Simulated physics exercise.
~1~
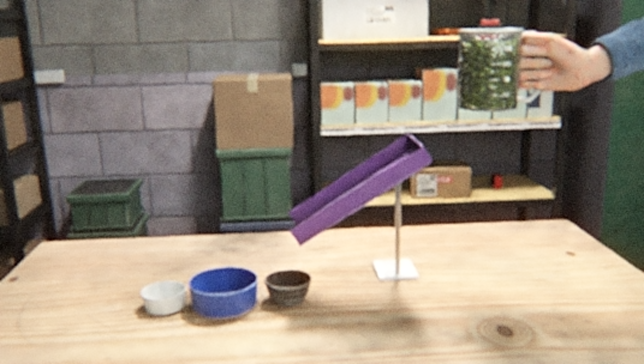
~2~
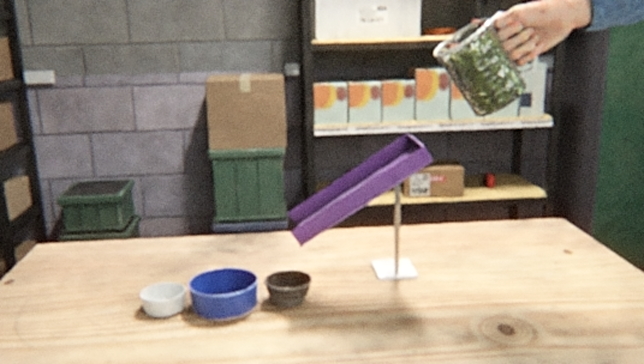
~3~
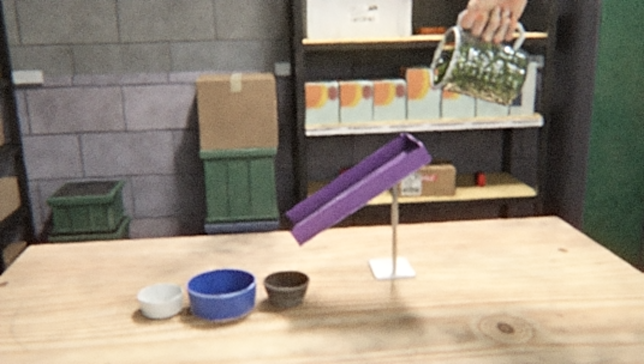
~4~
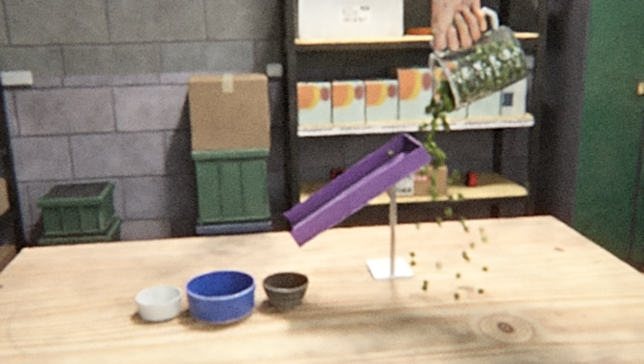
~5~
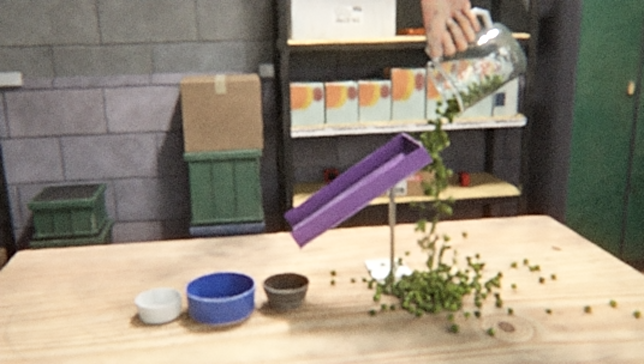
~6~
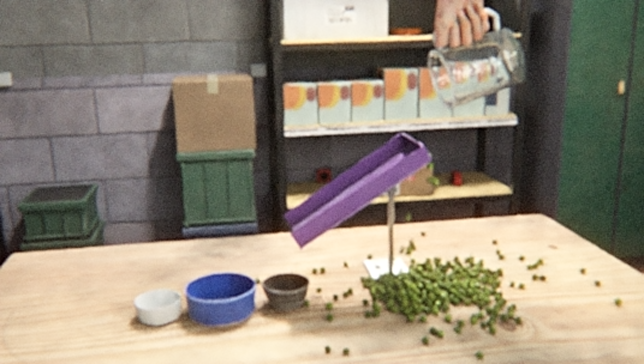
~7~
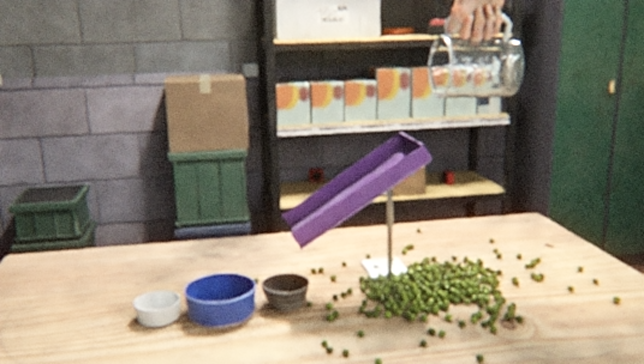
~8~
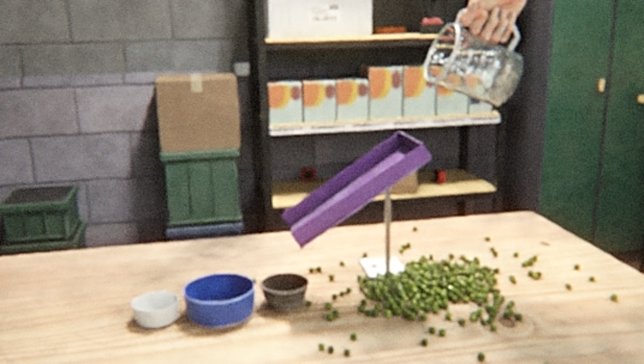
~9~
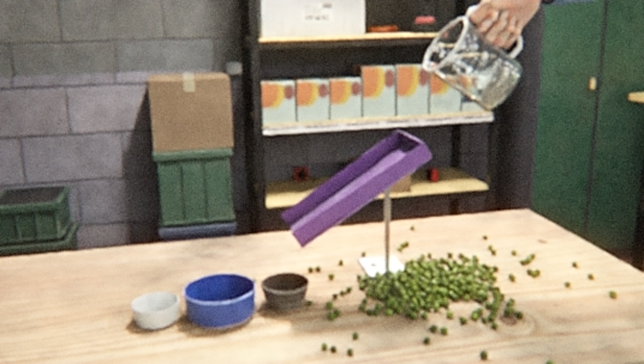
A hand holds a clear jug full of small green olives above a wooden table, to the right of a sloping purple chute on a stand. The hand tips the jug to the left, and the olives begin to spill over its rim, falling past the chute's raised end. They stream down onto the tabletop, bouncing and heaping around the white base of the stand. The emptied jug is then turned partway back. The olives lie in a loose green pile with strays around it, while the white, blue and black bowls stay empty.
